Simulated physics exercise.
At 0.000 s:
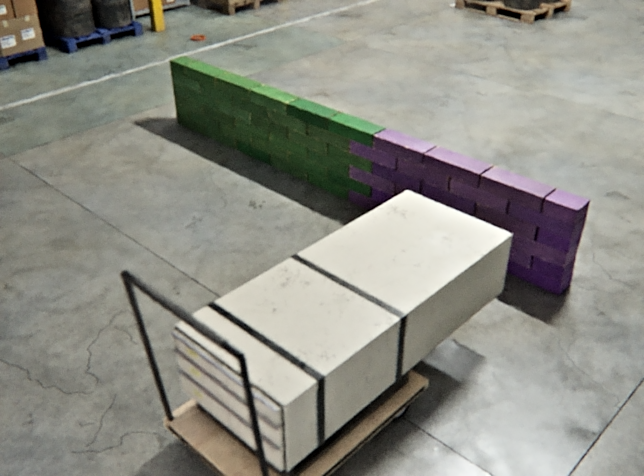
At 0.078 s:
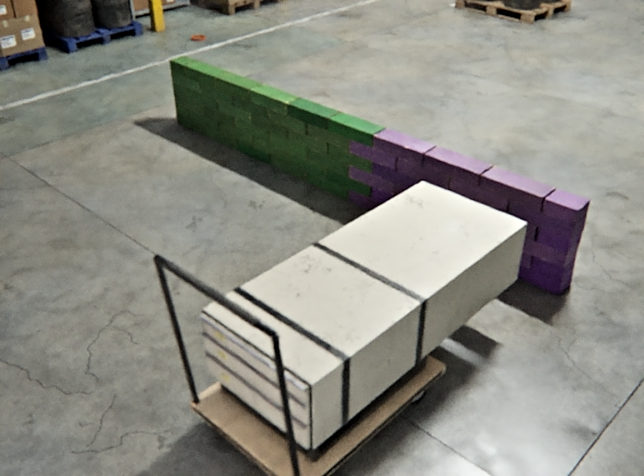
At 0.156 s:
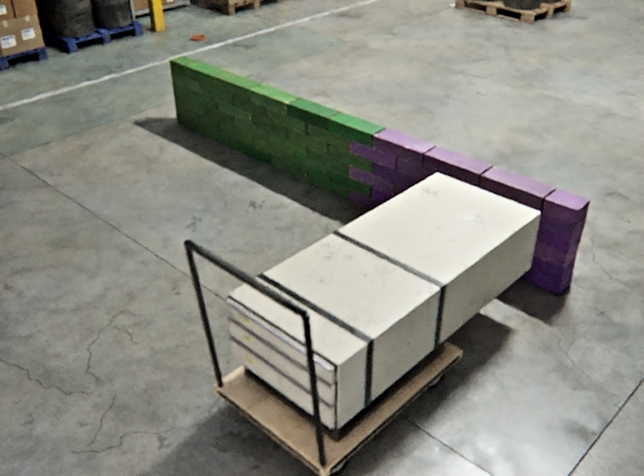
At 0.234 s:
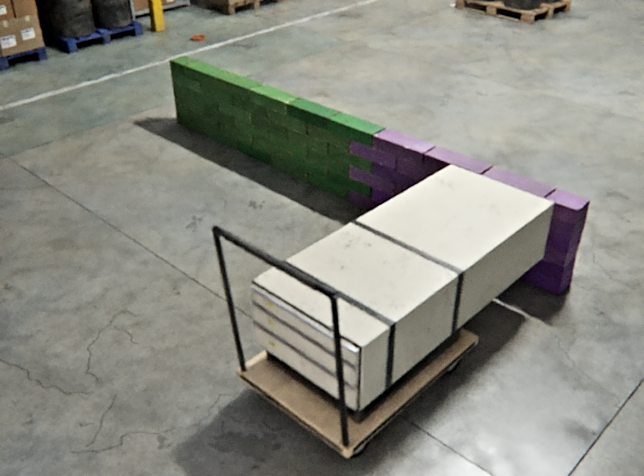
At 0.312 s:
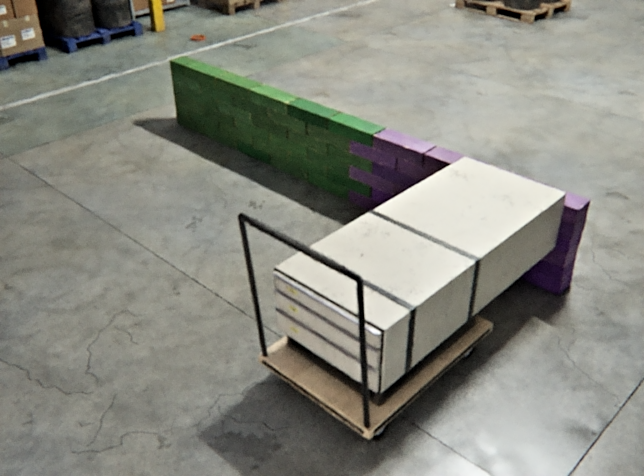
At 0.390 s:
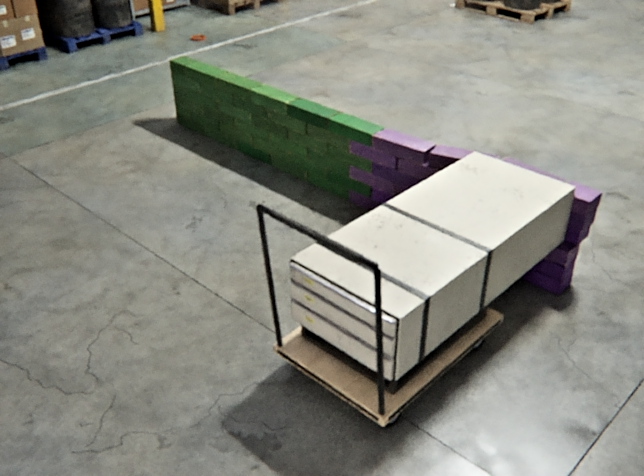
A flat trolley with a black handle, carrying a long white block bound with dark straps, moves across a grey warehouse floor, seen from above by a still camera. A low brick-like wall stands beyond it, green on the left and purple on the right, with loaded pallets behind. The trolley glides rightward and away until its load meets the purple part, pushing some pieces slightly out of line.
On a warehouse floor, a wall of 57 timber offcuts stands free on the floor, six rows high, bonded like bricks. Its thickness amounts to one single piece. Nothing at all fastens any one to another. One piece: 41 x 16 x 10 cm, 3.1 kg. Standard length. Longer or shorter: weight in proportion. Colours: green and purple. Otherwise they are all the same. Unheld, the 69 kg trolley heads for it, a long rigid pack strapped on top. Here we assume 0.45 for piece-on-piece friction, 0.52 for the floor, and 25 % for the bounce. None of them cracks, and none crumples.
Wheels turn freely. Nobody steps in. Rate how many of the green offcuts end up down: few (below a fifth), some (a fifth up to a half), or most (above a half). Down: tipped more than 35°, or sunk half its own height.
Few.
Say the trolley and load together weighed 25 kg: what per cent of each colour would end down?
Down by colour: Purple 40, green 0 per cent.
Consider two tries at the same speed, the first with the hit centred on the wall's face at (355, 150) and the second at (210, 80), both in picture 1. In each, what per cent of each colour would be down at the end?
For purple it's 20 then 0 per cent, for green 20 then 30 per cent.
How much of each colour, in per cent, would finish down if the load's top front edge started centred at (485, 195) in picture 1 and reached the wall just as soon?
Down at the end: Purple 40 per cent, green 0 per cent.
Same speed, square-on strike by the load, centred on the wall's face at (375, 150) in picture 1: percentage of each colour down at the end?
Down at the end: Purple 20 percent, green 10 percent.
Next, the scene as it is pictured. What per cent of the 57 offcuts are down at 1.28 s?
By then 20 %.
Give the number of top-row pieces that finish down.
Count: 4.
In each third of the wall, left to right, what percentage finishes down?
Left third 0 per cent, middle 0 per cent, right 50 per cent.
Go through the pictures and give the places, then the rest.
In the first frame (each place is the centre of the face we see best), load (504, 257) 57 cm short of the wall; top green offcut (177, 68); top purple offcut (397, 151); all as stacked.
In the second frame, load (518, 245) 43 cm short of the wall; top green offcut (177, 68).
In the third frame, load (533, 234) 29 cm short of the wall; top green offcut (177, 68).
In the fourth frame, load (546, 224) 14 cm short of the wall; top green offcut (177, 68).
In the fifth frame, load (558, 214) just touching; top green offcut (177, 68).
In the sixth frame, load (568, 207) 10 cm into the wall's line; top green offcut (177, 68); top purple offcut (397, 150) moved 9 mm; steepest lean 4°, the offcut at (585, 234); 11 have shifted.
By 0.48 s, load 20 cm past the wall's line, still rolling; none of the 33 green offcuts down (2 of 57 in all colours); top green offcut unmoved; top purple offcut tilted 6°.
By 0.66 s, load 41 cm past the wall's line, still rolling; none of the 33 green offcuts down (8 of 57 in all colours); top green offcut unmoved; top purple offcut tilted 23°.
By 0.96 s, load 73 cm past the wall's line, still rolling; none of the 33 green offcuts down (10 of 57 in all colours); top green offcut unmoved; top purple offcut tilted 56°, 13 cm lower.
By 1.28 s, load 90 cm past the wall's line, still rolling; none of the 33 green offcuts down (10 of 57 in all colours); top green offcut unmoved; top purple offcut upside down.
When it is over (2.1 s), load 93 cm past the wall's line, stopped; none of the 33 green offcuts down (10 of 57 in all colours); top green offcut unmoved; top purple offcut 49 cm lower. That is 0 per cent. In pixels of the last frame, middles, top green offcut near (184, 66), top purple offcut near (432, 174).
